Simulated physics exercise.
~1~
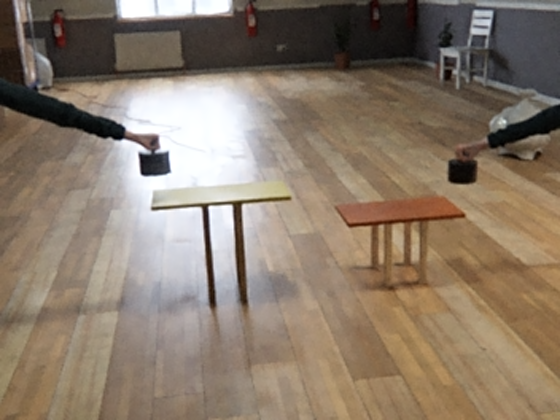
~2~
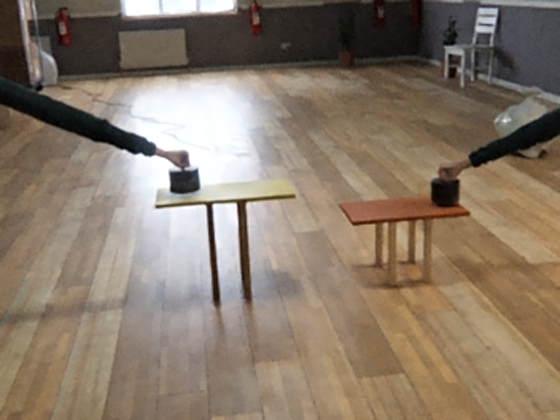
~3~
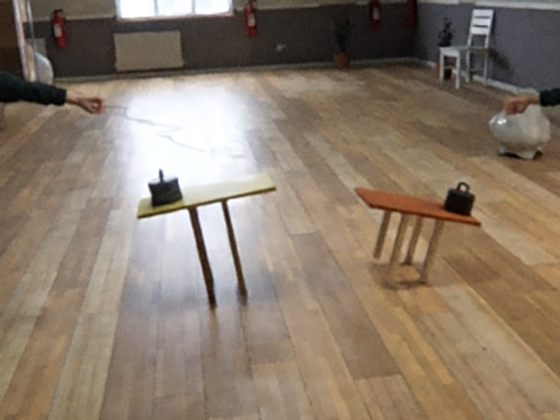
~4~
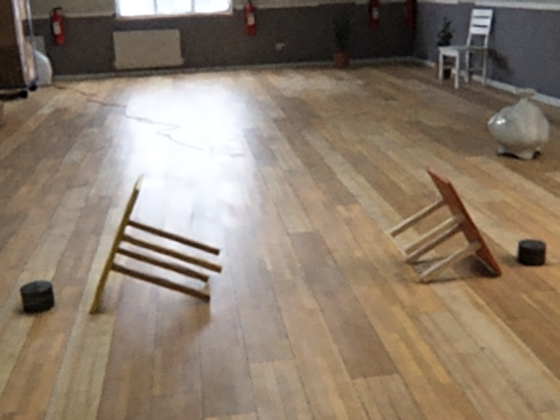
Two outstretched arms lowered dark, round objects onto the outer ends of a yellow small table and an orange small table, then let go and drew back. Both tables tipped outward, their legs swinging up off the floor, and the objects ended up on the floor beside them.
